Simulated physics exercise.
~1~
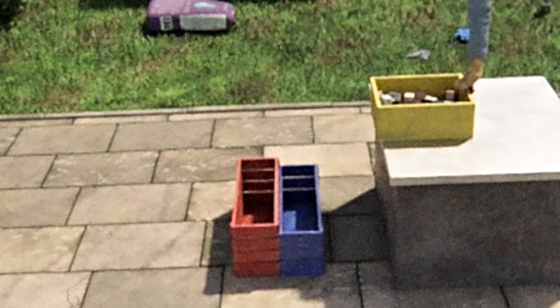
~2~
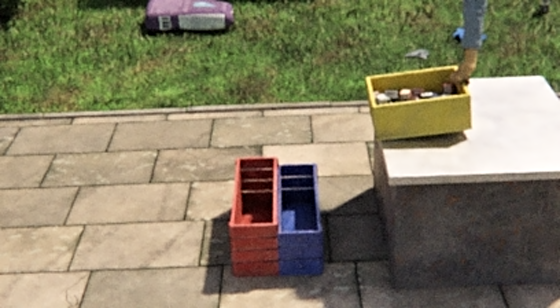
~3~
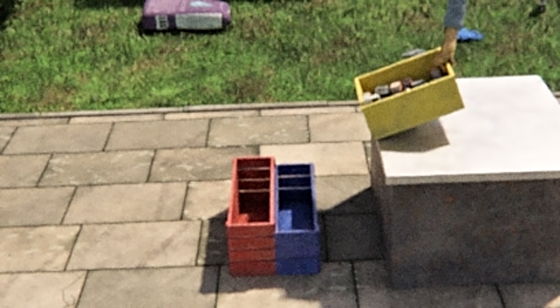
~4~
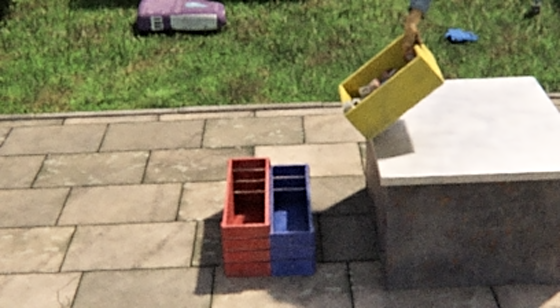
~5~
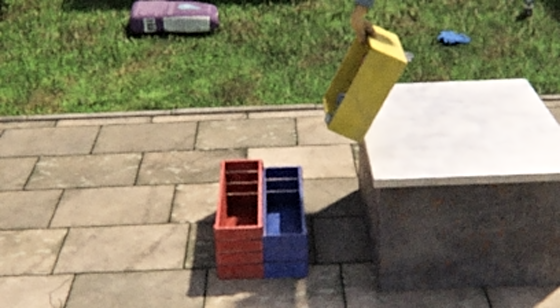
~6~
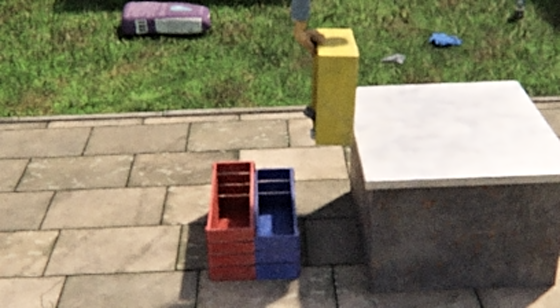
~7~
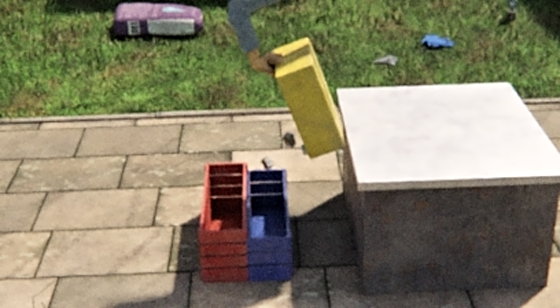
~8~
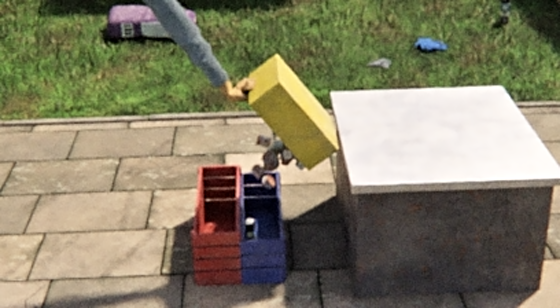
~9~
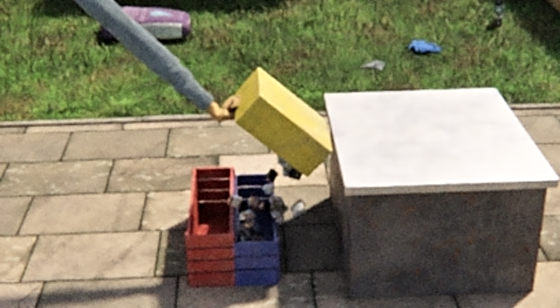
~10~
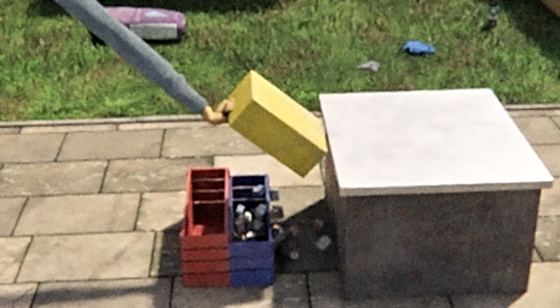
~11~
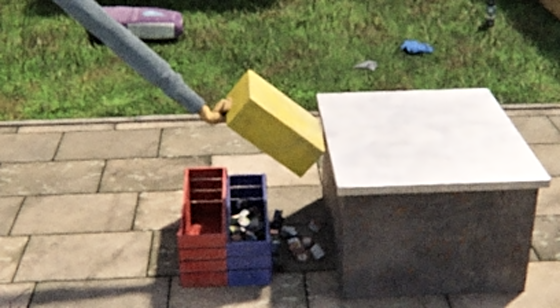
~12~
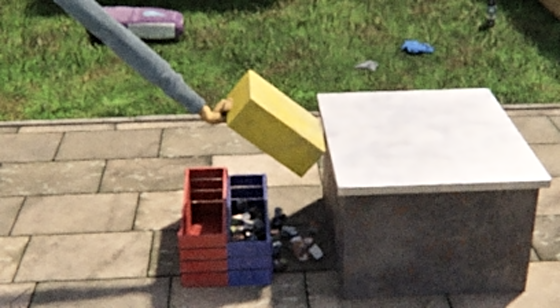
An arm reaches in from the top of a sunny paved patio beside grass, seen from above, and grips a yellow tote filled with small objects at the left edge of a pale-topped bench. To the left stand a blue bin and, beyond it, a red trough. The hand lifts and tilts the tote leftward until it tips well past upright. Small pieces tumble out, first into the blue bin, then also onto the paving between it and the bench. The tote stays tipped as the last pieces settle, most in the blue bin, with none seen in the red trough.
